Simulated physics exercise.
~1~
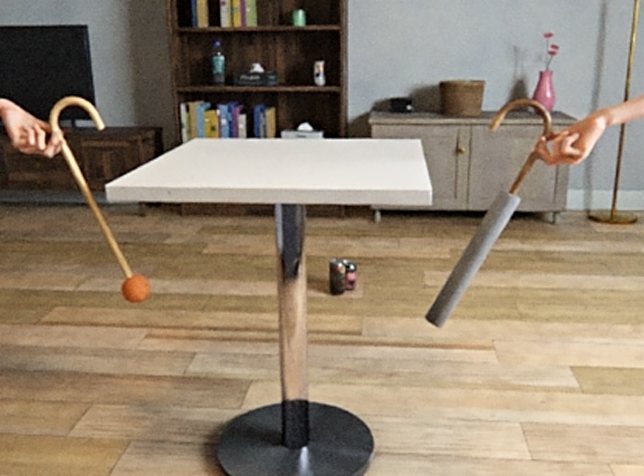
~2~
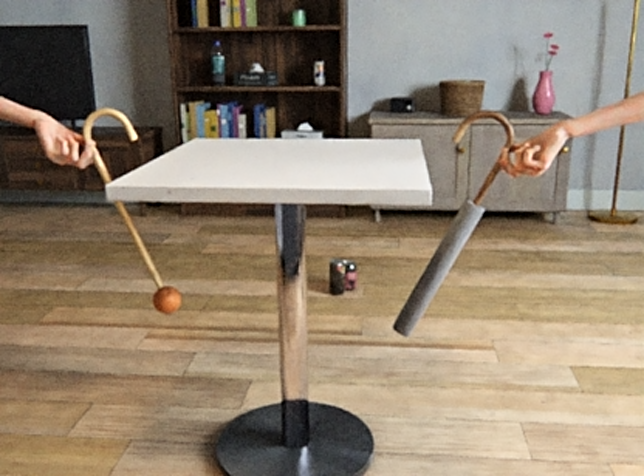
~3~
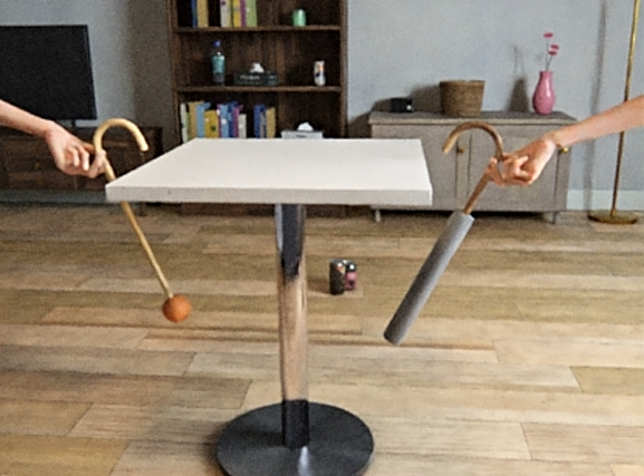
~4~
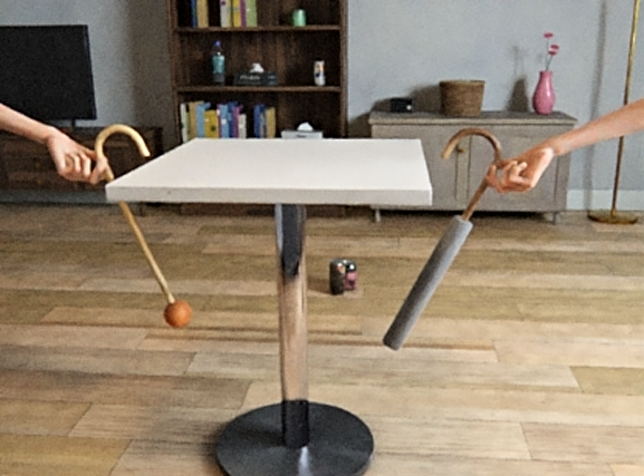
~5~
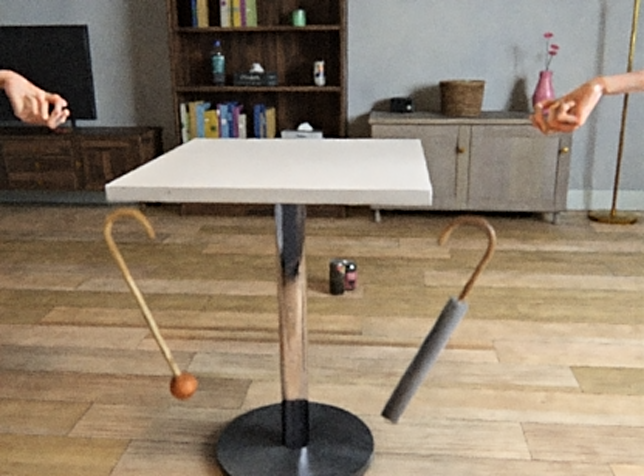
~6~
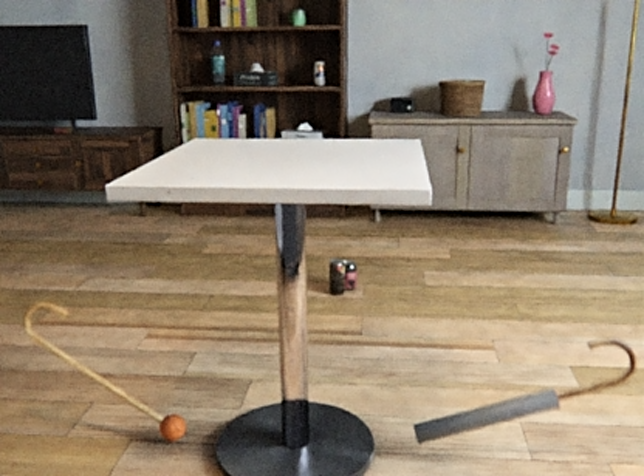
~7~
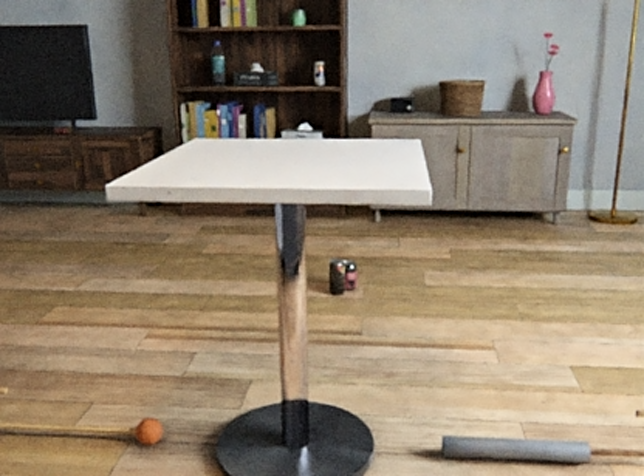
In a living room, two hands bring an orange-tipped cane and a grey umbrella toward a table, release them, and both fall flat.
